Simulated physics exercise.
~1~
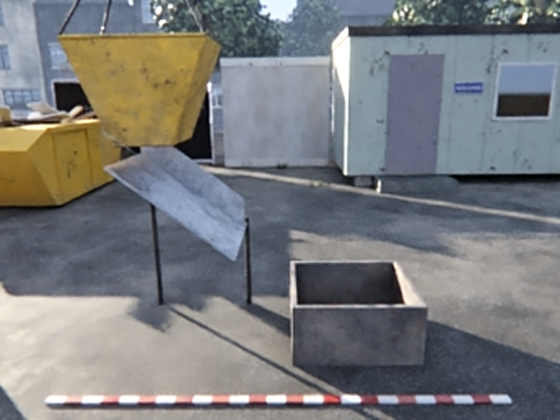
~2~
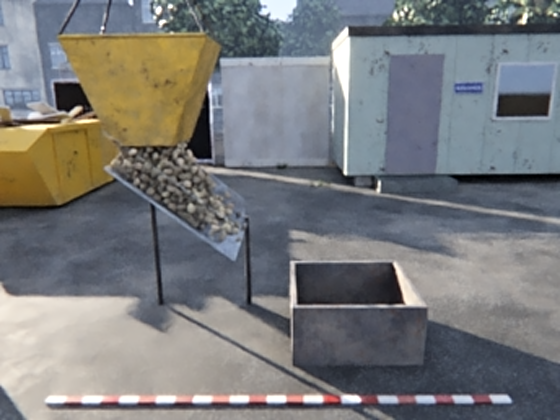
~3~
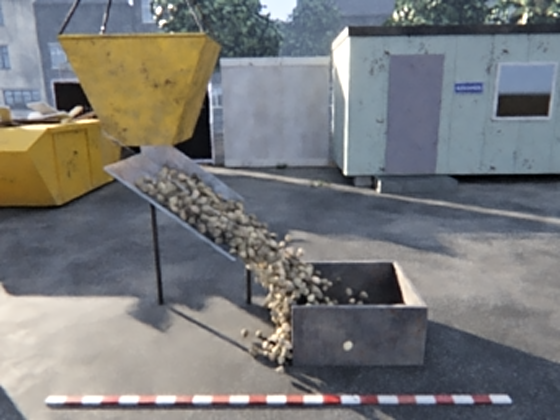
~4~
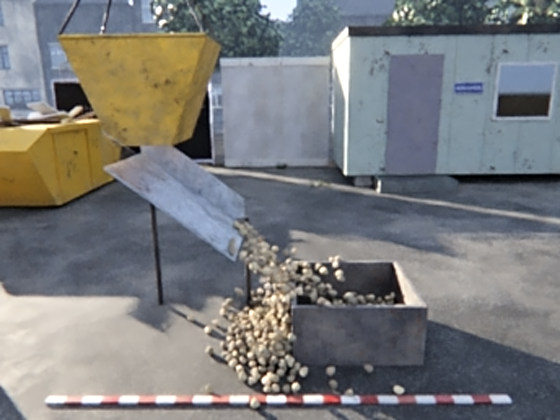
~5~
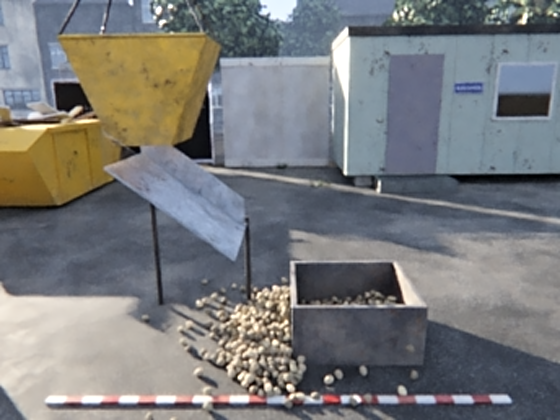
A yellow hopper drops stones down a steel slide, most landing left of the bin.
